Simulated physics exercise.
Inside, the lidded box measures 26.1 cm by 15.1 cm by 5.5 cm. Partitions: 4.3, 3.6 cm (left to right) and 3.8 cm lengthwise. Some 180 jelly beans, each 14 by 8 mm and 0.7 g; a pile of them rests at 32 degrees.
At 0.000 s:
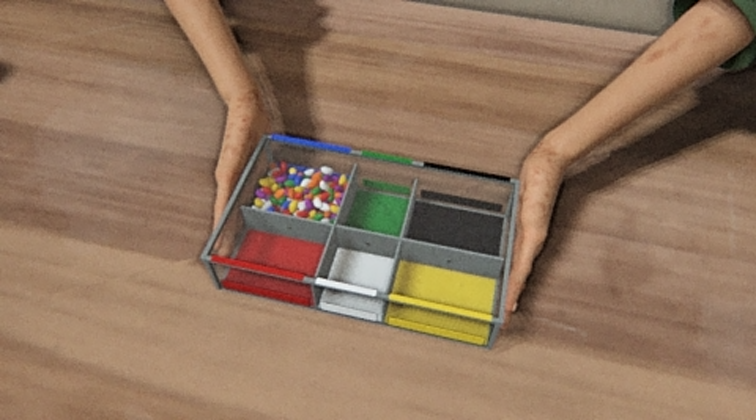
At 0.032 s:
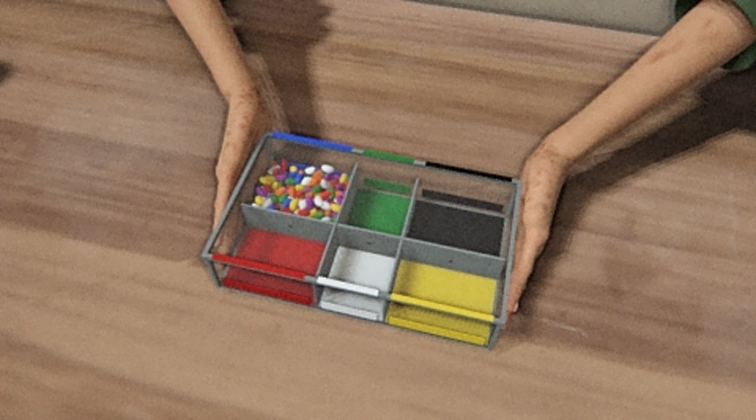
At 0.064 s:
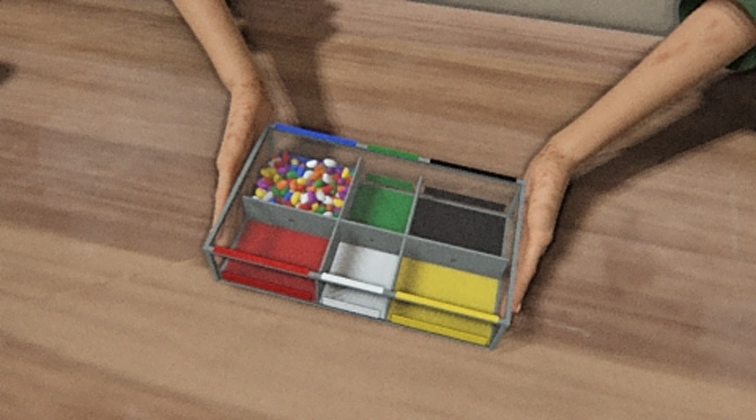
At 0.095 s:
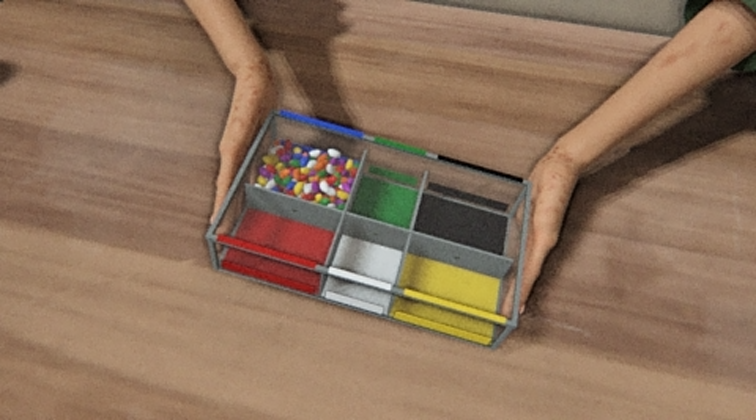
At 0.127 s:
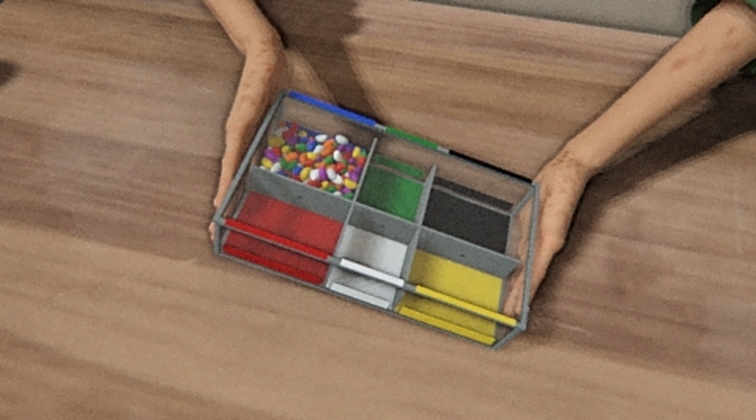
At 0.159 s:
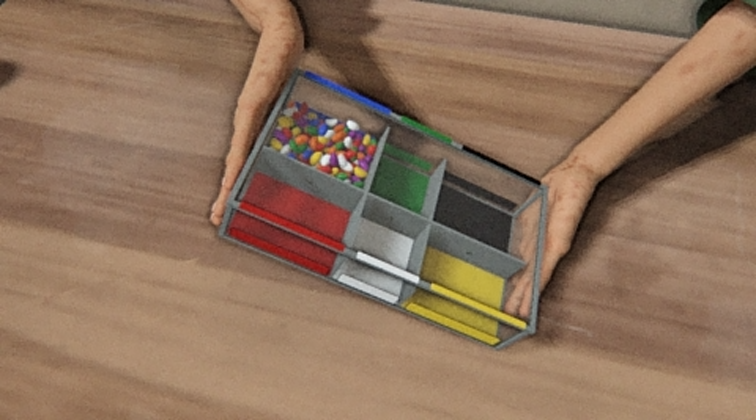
At a wooden tabletop, two hands tilting a clear divided box of colourful jelly beans and coloured compartments down toward the right.
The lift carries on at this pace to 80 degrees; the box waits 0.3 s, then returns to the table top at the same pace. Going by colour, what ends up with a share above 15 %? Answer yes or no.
Red no, blue yes, green no, yellow no, white no, black no.
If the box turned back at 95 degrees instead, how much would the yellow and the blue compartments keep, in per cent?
Yellow 5; blue 90.
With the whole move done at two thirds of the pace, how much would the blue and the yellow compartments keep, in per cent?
Then: Blue 85; yellow 5.
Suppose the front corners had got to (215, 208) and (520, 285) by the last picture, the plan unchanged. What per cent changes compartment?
In that case some 0 per cent.
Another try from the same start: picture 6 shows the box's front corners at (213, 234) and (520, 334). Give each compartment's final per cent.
Red 5, blue 90, green 0, yellow 5, white 0, black 0.
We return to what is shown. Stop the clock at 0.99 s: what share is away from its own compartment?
Some 20 per cent.
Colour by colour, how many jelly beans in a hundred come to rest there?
Red 0; blue 80; green 0; yellow 5; white 0; black 10.
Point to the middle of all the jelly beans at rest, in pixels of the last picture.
Around (331, 207).
Then, at 0.66 s, tilt 80 degrees; red 5 %, blue 85 %, green 5 %, black 5 %.
After 0.99 s, tilt 48 degrees; blue 80 %, yellow 5 %, black 10 %.
Then, at 1.42 s, tilt 0 degrees; blue 80 %, yellow 5 %, black 10 %.
By 1.9 s all is still; red 0 %, blue 80 %, green 0 %, yellow 5 %, white 0 %, black 10 %.
